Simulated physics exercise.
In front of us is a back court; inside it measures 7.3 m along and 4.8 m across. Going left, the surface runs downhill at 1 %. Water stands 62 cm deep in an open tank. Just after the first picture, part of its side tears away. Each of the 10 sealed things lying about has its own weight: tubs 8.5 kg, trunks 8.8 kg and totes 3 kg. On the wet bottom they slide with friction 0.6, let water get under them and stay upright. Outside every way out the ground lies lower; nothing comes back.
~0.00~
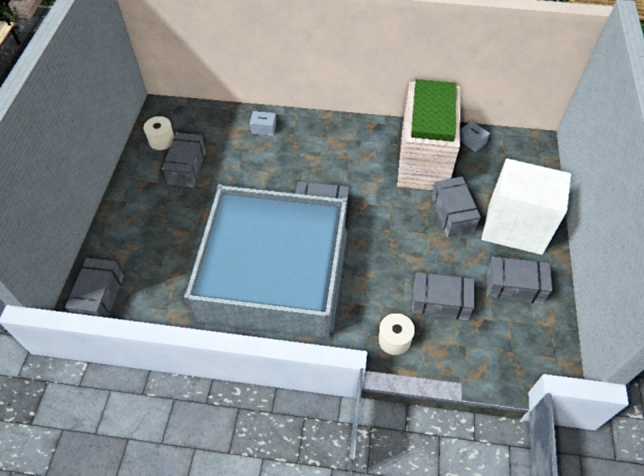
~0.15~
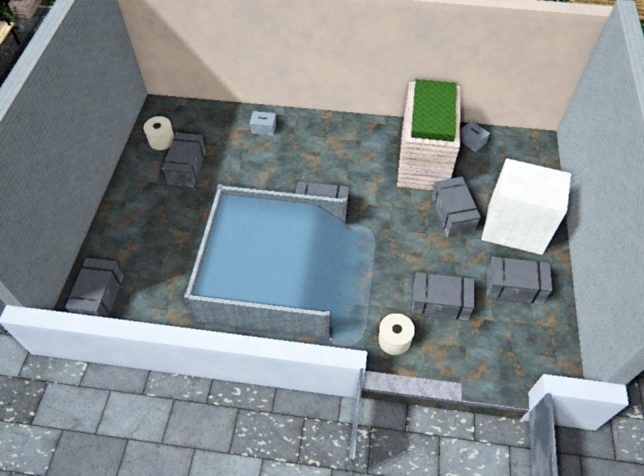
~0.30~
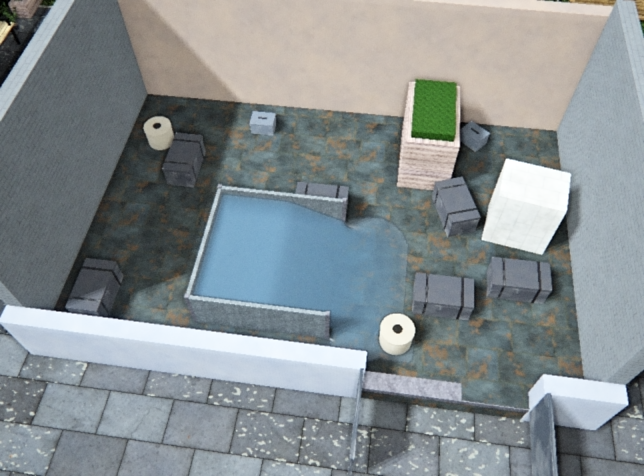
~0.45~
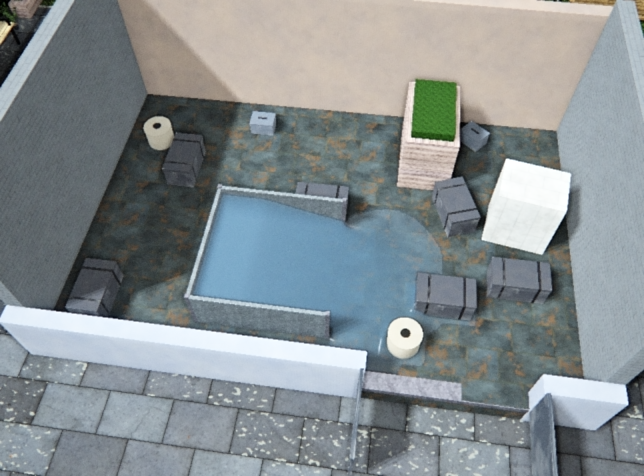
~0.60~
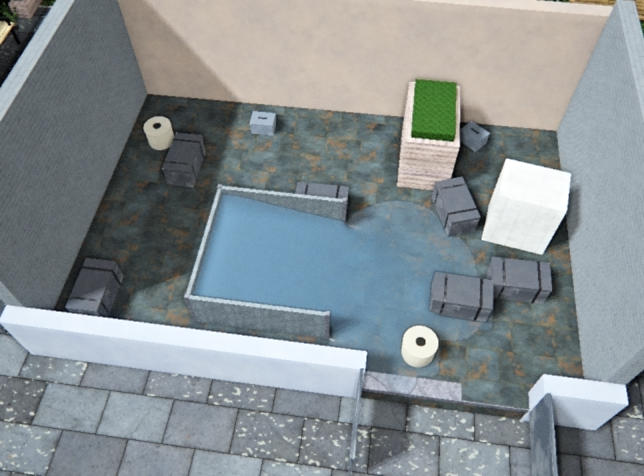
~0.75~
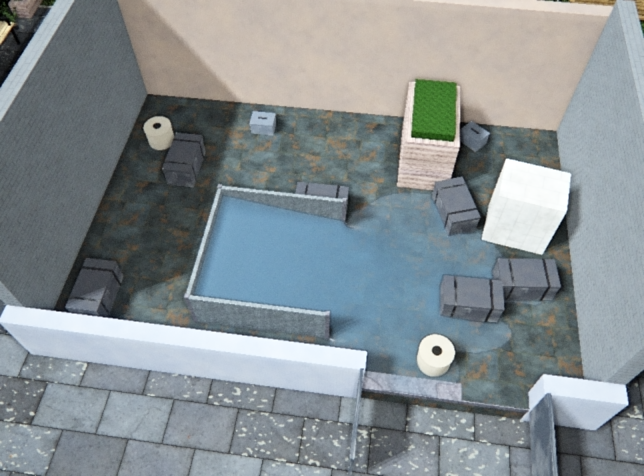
The video shows a walled courtyard where the right side of a water tank opens and water spreads rightward across the floor, pushing a pale round tub and then dark trunks to the right while other objects stay still.
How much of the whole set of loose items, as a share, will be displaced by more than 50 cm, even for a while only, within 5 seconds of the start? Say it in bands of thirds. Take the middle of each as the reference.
The share is in the bottom band.
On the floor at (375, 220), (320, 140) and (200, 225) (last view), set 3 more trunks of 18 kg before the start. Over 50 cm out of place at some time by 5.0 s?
In the order asked: Above the mark; below the mark; below the mark.
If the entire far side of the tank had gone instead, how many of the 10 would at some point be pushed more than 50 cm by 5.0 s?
Then the count would be 5.
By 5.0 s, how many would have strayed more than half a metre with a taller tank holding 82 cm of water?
The answer would then be 2.
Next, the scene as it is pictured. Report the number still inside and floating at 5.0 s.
Count at that moment: 4.
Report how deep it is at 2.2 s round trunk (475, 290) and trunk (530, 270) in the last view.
Roughly 21 and 24 cm.
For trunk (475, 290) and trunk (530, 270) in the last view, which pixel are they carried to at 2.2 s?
First one near (558, 319), second near (560, 279).
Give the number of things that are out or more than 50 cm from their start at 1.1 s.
2.
After 1.1 s 2 of 10 are over 50 cm from their spots; 1 afloat.
After 2.2 s 2 of 10 are over 50 cm from their spots; 3 afloat.
After 3.5 s 2 of 10 are over 50 cm from their spots; 4 afloat.
After 5.0 s 3 of 10 are over 50 cm from their spots, and 3 have been at some point; 4 afloat.
